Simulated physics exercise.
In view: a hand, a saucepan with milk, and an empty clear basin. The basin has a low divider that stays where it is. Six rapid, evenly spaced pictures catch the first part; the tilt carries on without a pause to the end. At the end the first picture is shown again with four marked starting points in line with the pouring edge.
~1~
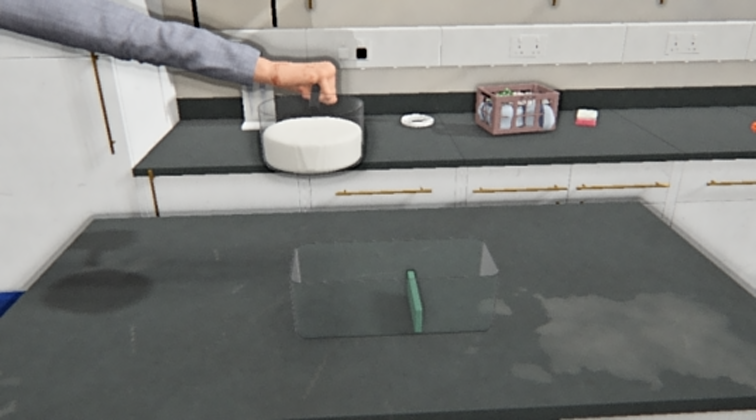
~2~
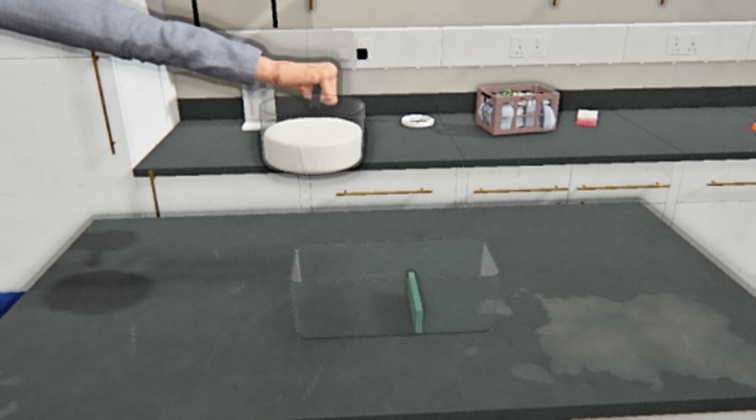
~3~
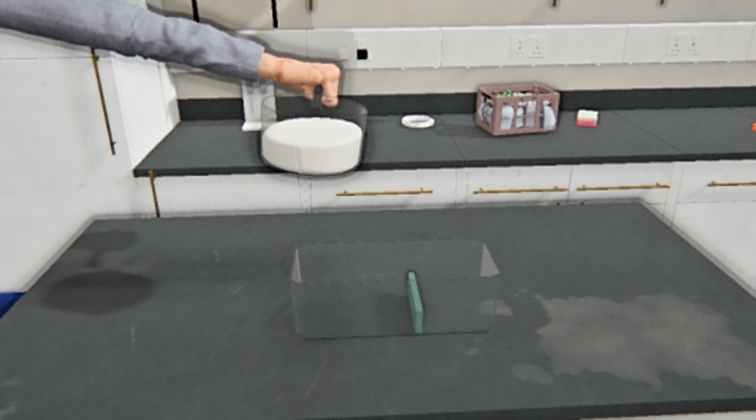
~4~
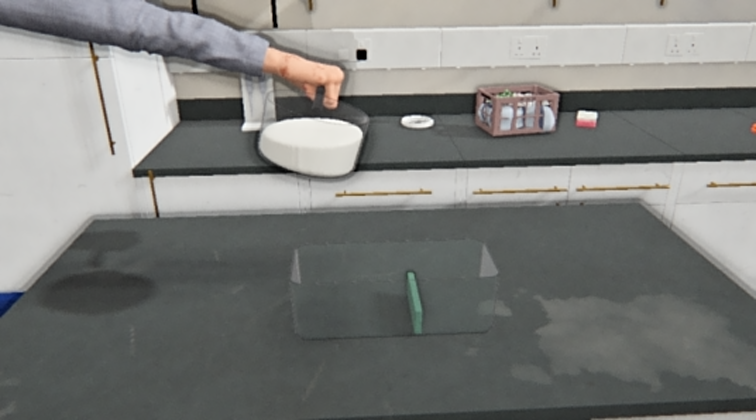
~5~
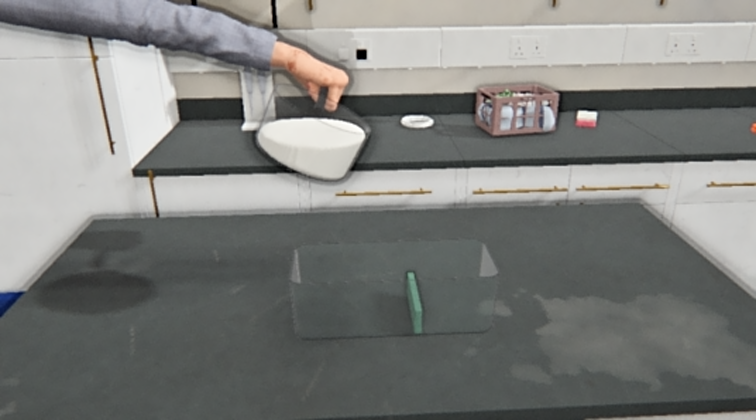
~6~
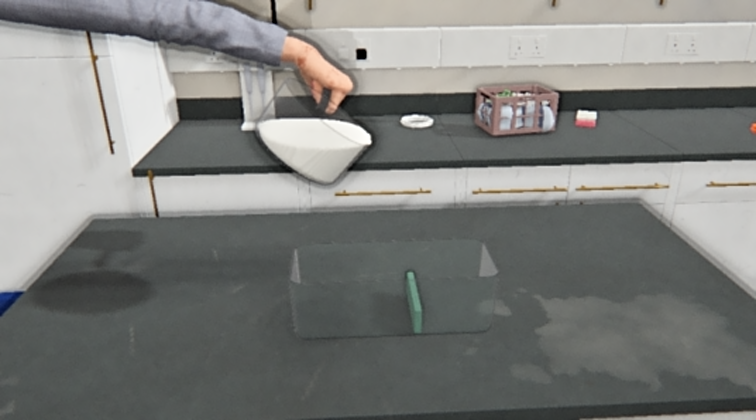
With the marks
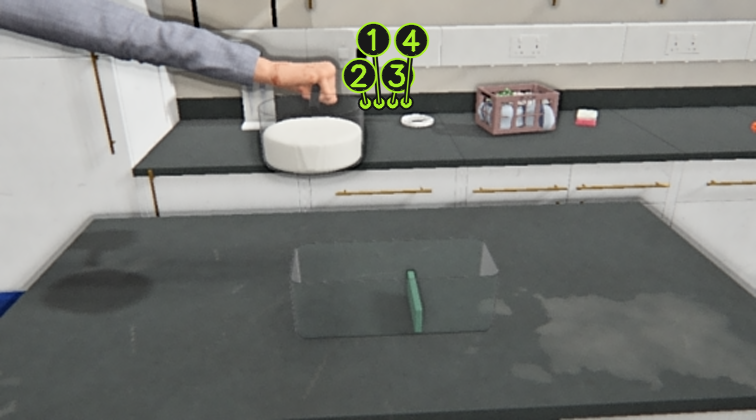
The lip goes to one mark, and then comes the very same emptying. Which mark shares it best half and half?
1.
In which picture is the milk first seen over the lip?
In picture 6.
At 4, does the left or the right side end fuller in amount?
The right side.
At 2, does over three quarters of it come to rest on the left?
No, it does not.
On the marked copy, 1 at (379, 103); 2 at (365, 103); 3 at (392, 102); 4 at (406, 102).
For place 1, about 50 % ends left of the wall and 48 % right of it.
For place 2, about 65 % ends left of the wall and 31 % right of it; 4 % is lost outside.
For place 3, about 32 % ends left of the wall and 65 % right of it; 3 % is lost outside.
For place 4, about 15 % ends left of the wall and 82 % right of it; 3 % is lost outside.
